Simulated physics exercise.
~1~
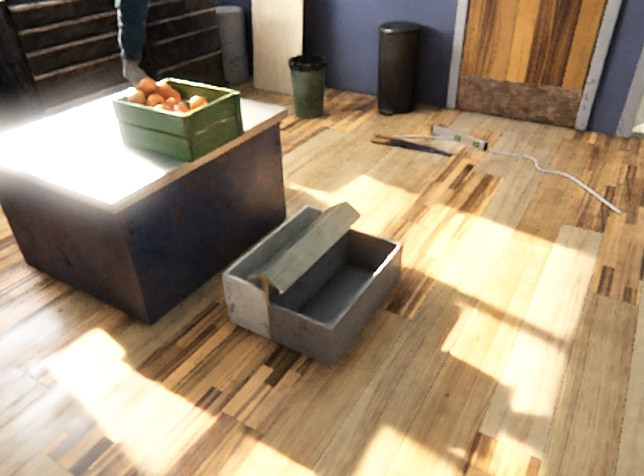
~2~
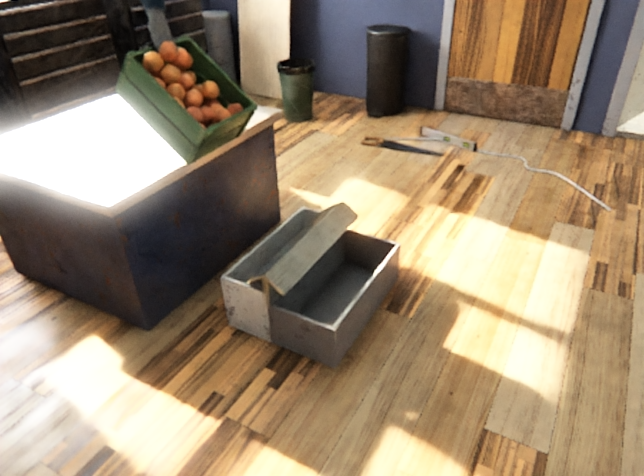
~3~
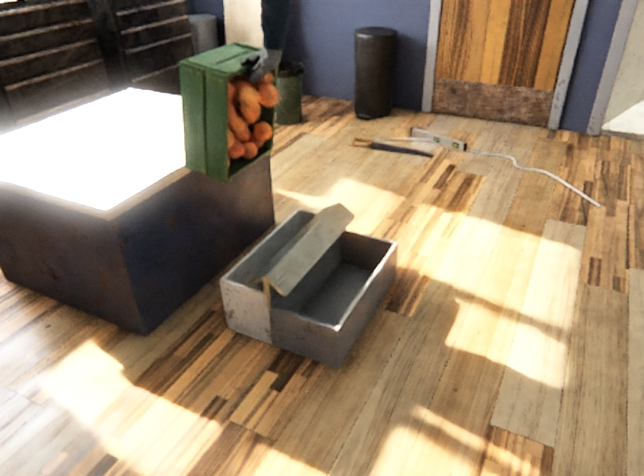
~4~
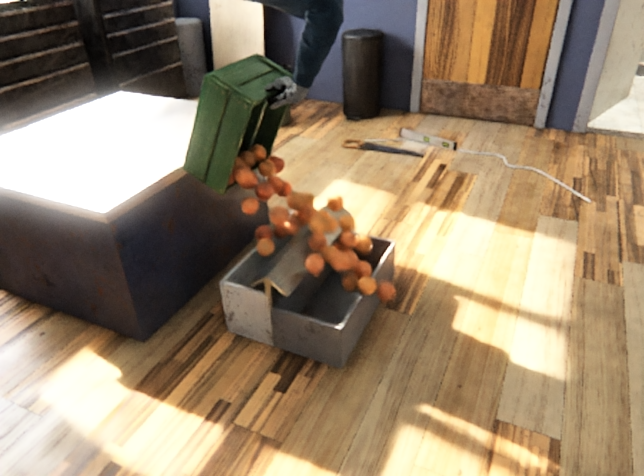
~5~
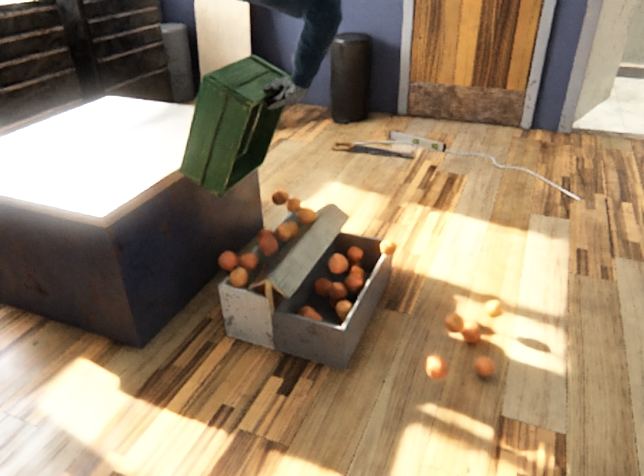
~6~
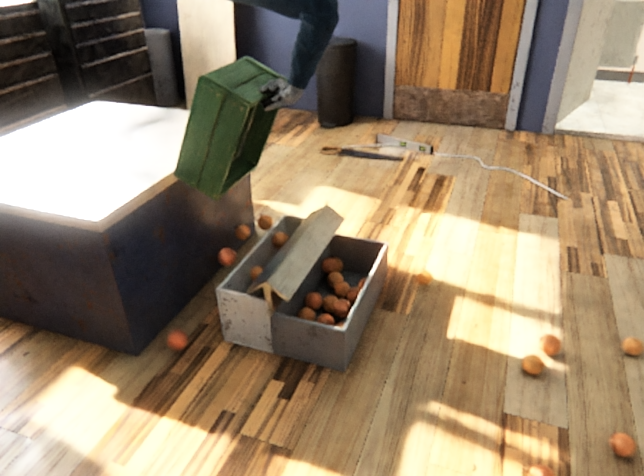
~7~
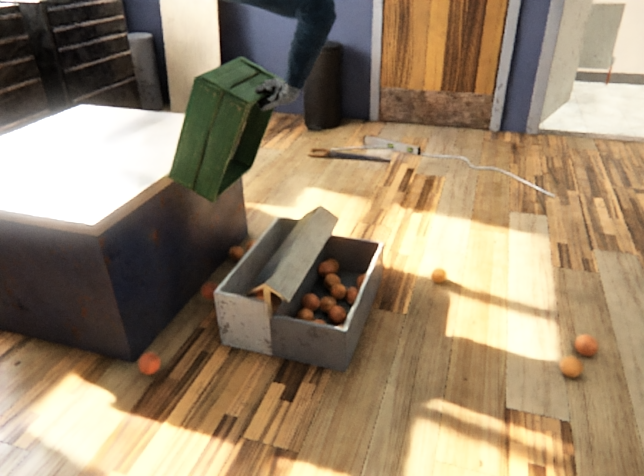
A green crate of oranges was lifted and tipped by a gloved hand over the bench's edge, spilling them onto a divided container below; many landed inside, while others bounced out and rolled across the wooden floor, leaving the crate held tilted.
